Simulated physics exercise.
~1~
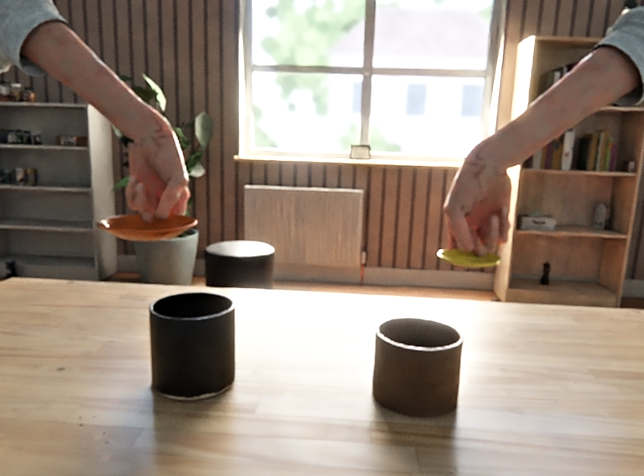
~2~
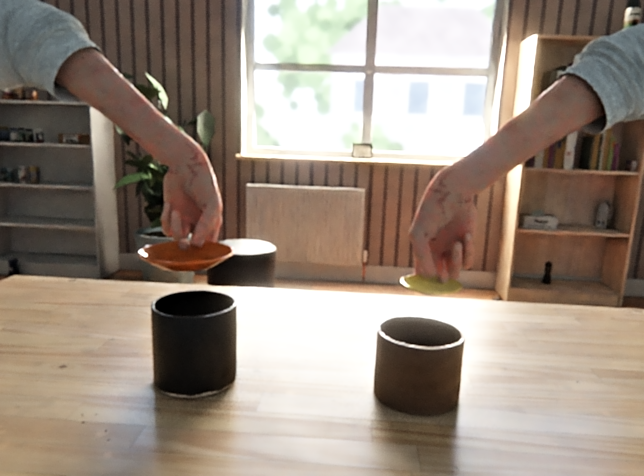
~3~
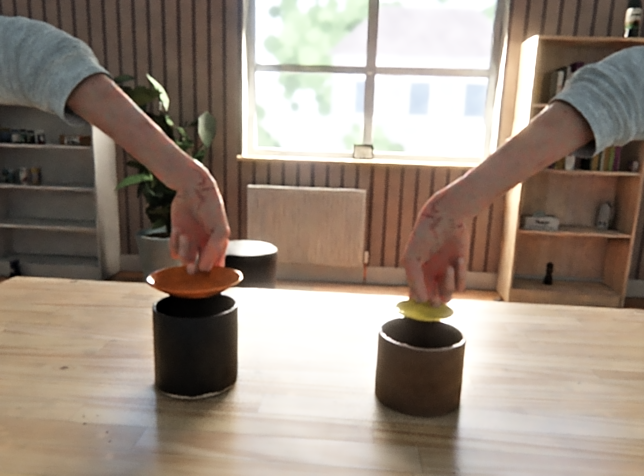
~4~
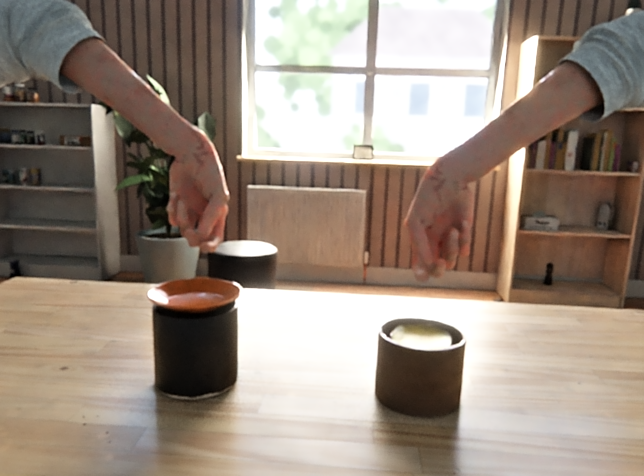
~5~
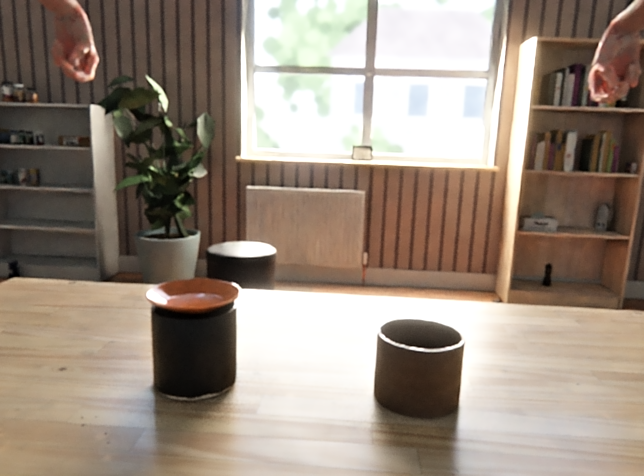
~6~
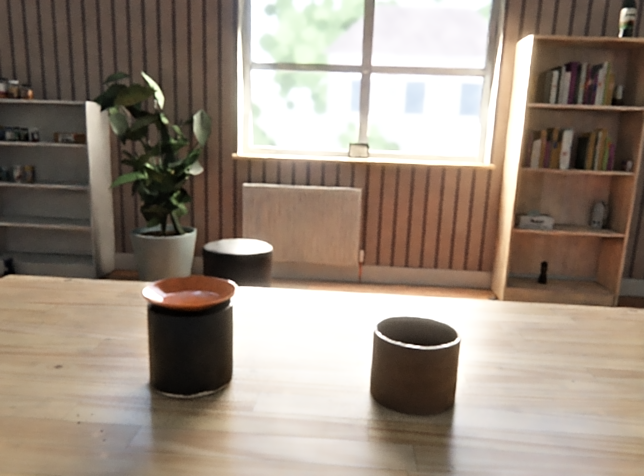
Two hands reach in from either side above a pale wooden table, seen from the front in a room with a bright window, a leafy plant and shelves behind. The left hand holds an orange plate over a black mug, and the right holds a small yellow saucer over a dark brown cup. Both move inward and lower their discs to the openings, then let go and draw back out of view. The orange plate rests across the black mug like a lid, while the yellow saucer drops inside the brown cup and disappears from sight.
